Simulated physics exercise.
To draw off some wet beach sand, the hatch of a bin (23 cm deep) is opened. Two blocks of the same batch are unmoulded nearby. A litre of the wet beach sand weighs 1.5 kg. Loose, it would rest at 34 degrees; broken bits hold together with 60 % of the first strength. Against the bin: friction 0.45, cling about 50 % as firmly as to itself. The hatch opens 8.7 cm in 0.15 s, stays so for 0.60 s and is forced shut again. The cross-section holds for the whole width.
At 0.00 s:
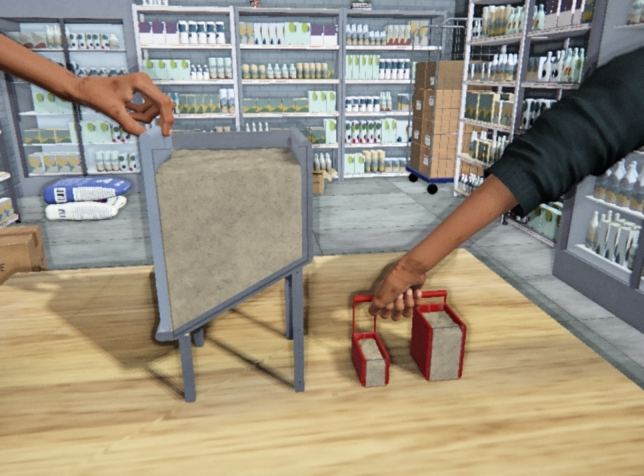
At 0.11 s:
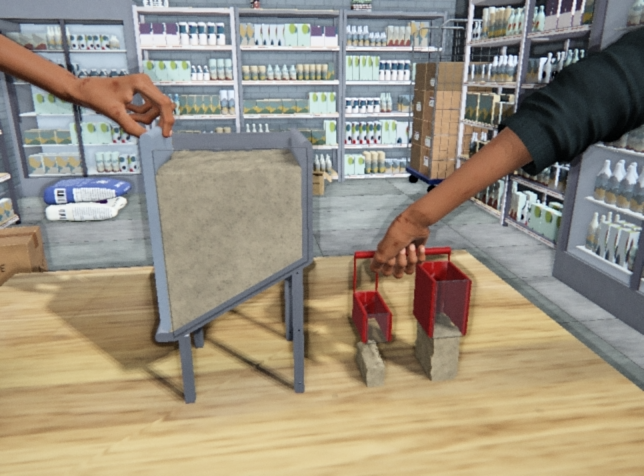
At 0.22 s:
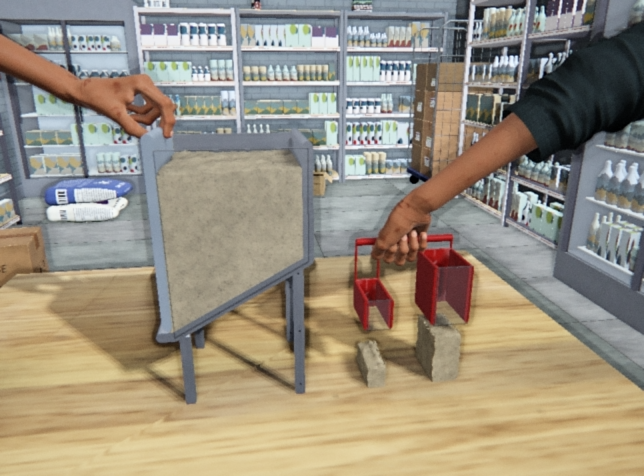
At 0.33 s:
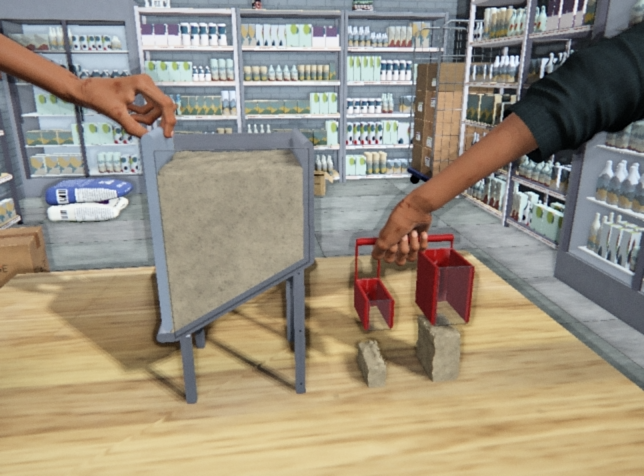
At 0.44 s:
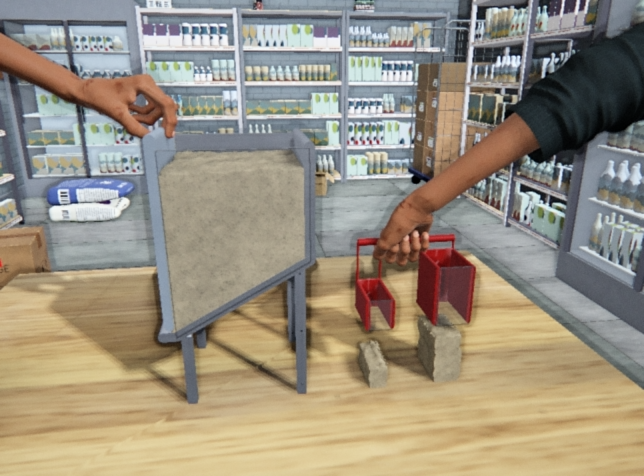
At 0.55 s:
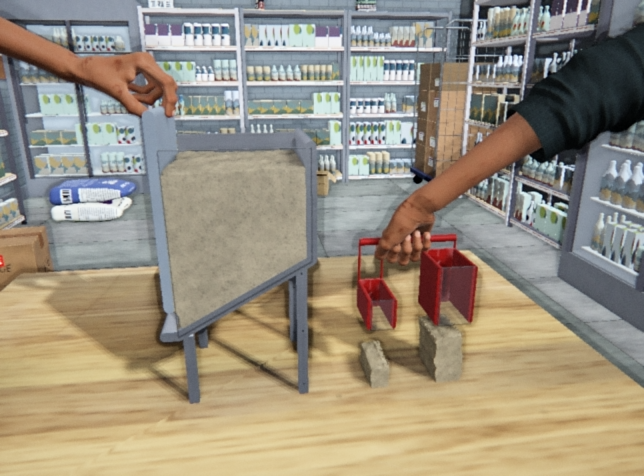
We see a hand lift a pair of joined red moulds off two blocks of wet sand on a wooden table; then, at left, another hand starts raising the hatch of a grey bin filled with sand.
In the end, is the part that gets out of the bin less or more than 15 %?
Expect less than 15 %.
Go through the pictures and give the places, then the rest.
In the first frame, top of the hatch at (145, 139), not yet moved; top of the wet beach sand at (283, 168); blocks stand 4.0 cm, 8.5 cm (left to right).
In the second frame, top of the hatch at (145, 140), not yet moved; top of the wet beach sand at (283, 169); blocks stand 4.0 cm, 8.5 cm (left to right).
In the third frame, top of the hatch at (146, 140), not yet moved; top of the wet beach sand at (284, 170); blocks stand 4.0 cm, 8.5 cm (left to right).
In the fourth frame, top of the hatch at (147, 140), not yet moved; top of the wet beach sand at (285, 170); blocks stand 4.0 cm, 8.5 cm (left to right).
In the fifth frame, top of the hatch at (148, 141), not yet moved; top of the wet beach sand at (286, 170); blocks stand 4.0 cm, 8.5 cm (left to right).
In the sixth frame, top of the hatch at (148, 117), moved 2.9 cm; top of the wet beach sand at (288, 170); blocks stand 4.0 cm, 8.5 cm (left to right).
After 0.73 s, the hatch is 8.7 cm open and 0 % is out.
After 0.95 s, the hatch is 8.7 cm open and 0 % is out.
After 1.18 s, the hatch is 8.7 cm open and 0 % is out.
After 1.40 s, the hatch is 2.0 cm open and 0 % is out.
After 1.64 s, at the end, the hatch is shut and 1 % is out.
